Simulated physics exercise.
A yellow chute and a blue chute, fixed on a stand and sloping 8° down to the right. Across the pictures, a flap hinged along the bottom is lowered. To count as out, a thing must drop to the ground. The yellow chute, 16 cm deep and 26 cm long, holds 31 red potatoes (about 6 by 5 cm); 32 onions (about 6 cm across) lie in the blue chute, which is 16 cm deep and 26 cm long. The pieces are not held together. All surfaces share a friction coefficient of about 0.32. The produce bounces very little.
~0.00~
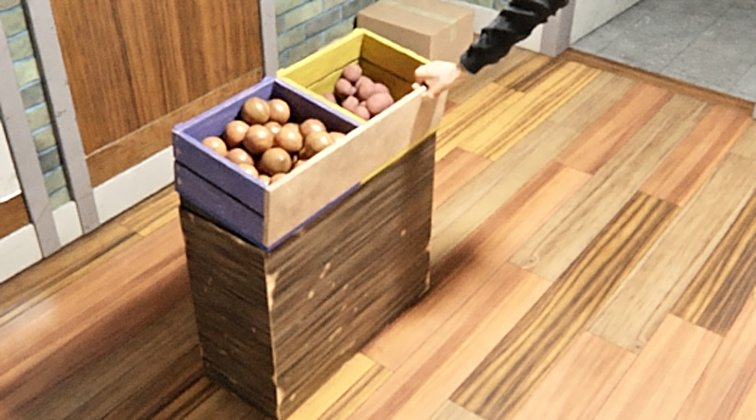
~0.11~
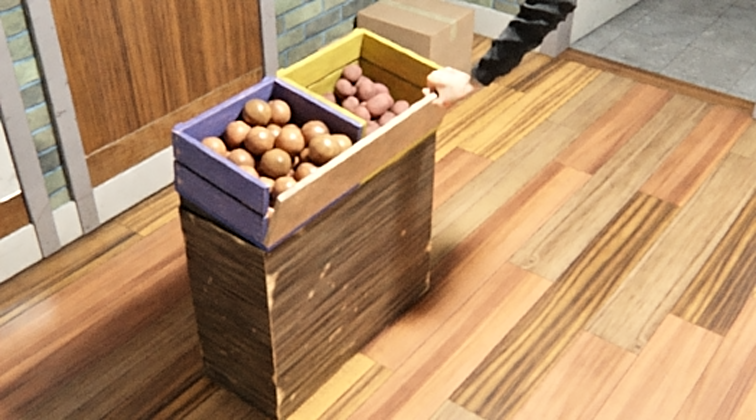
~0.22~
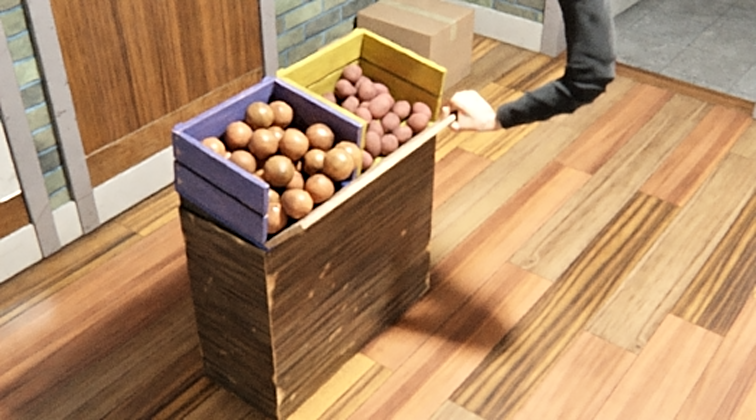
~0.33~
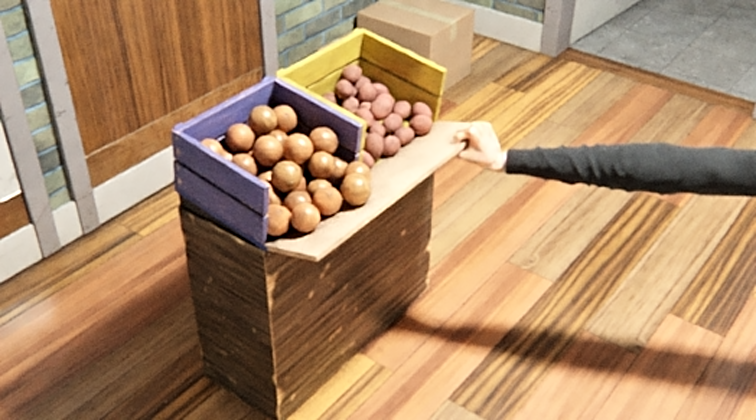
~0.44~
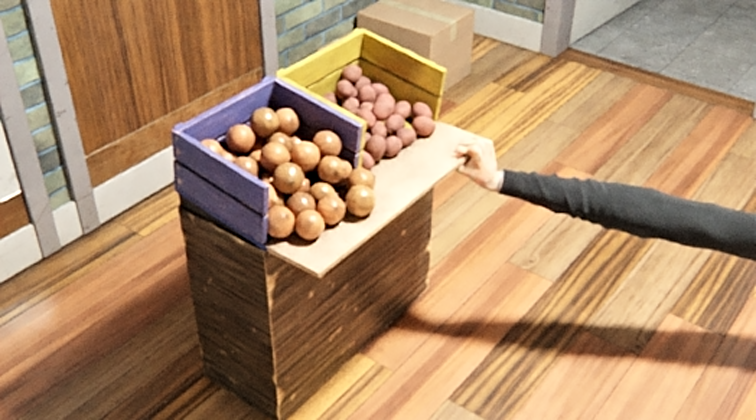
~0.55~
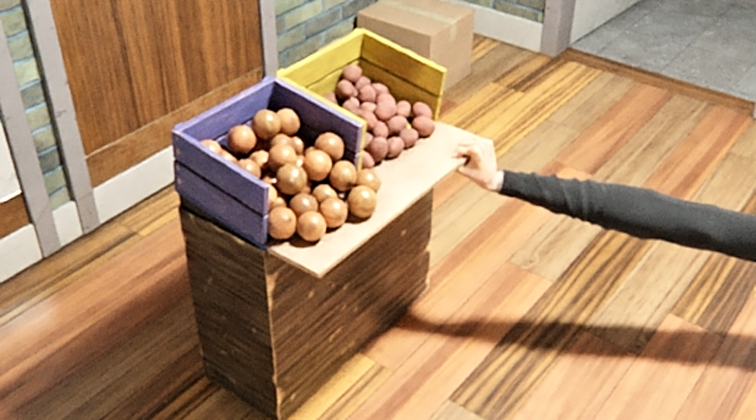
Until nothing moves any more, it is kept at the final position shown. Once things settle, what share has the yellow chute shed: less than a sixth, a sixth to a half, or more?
I expect under one sixth of it to drop out.
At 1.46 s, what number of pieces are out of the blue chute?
Blue chute - close to 1.
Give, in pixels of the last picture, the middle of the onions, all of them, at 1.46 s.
Somewhere around pixel (305, 192).
After 0.95 s, the yellow chute has all 31 and the blue chute has all 32.
After 1.46 s, the yellow chute has all 31 and the blue chute is down by 1 of 32.
After 2.16 s, the yellow chute has all 31 and the blue chute is down by 1 of 32.
Final count (at 3.06 s), the yellow chute has all 31 and the blue chute is down by 1 of 32. Asked share, 0 of 31, 0 per cent.
